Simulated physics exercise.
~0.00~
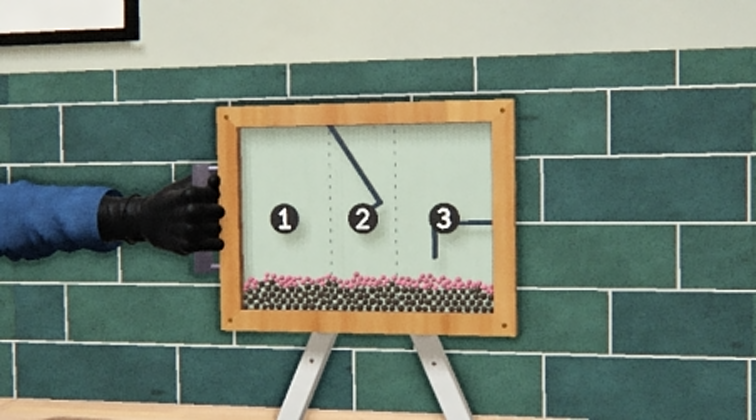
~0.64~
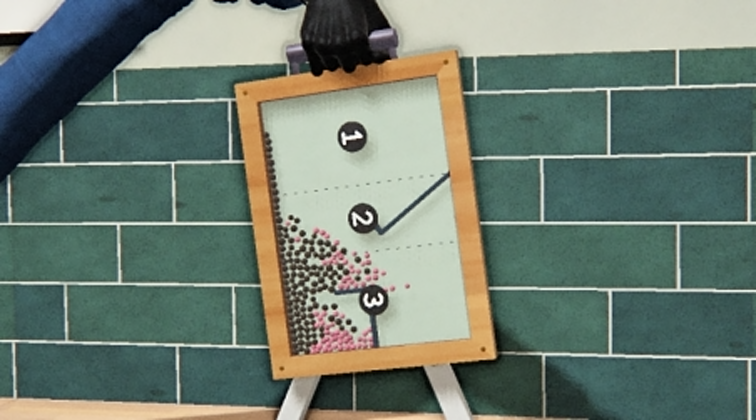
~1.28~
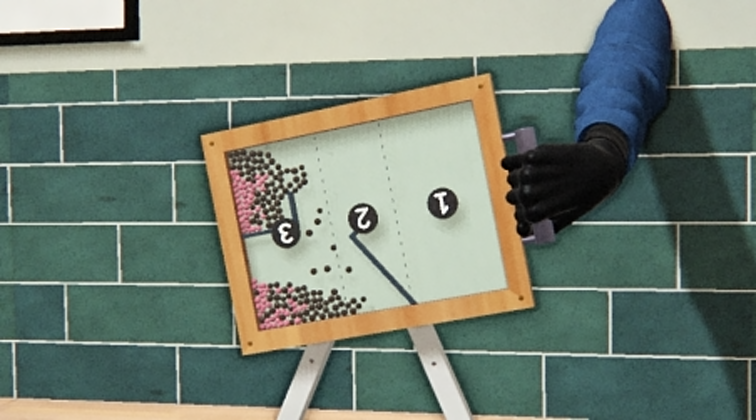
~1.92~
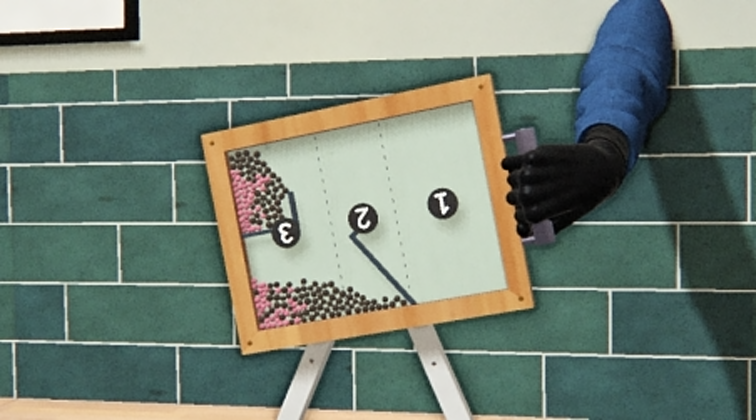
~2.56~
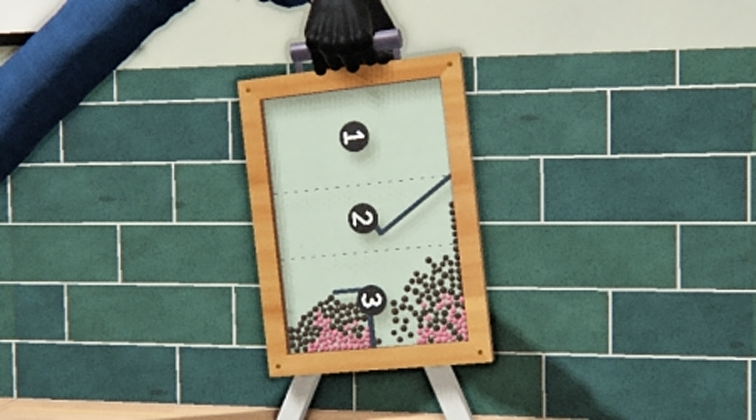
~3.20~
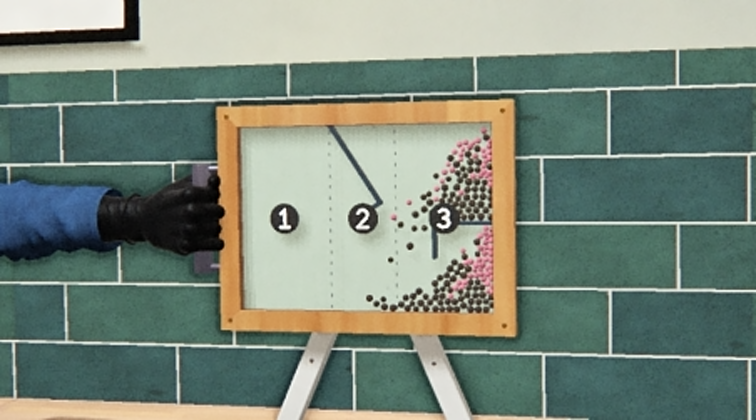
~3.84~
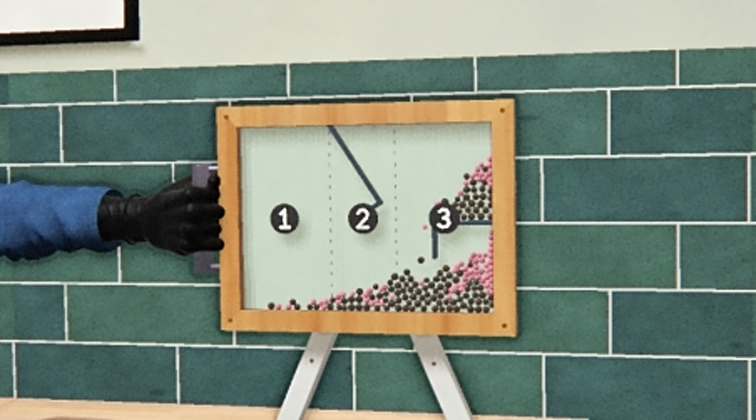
Against a green tiled wall, a black-gloved hand turns a wood-framed case of dark and pink beads clockwise until it is nearly upside down, pauses, then swings it back level, leaving most beads heaped at the right around strip three, some trailing left.
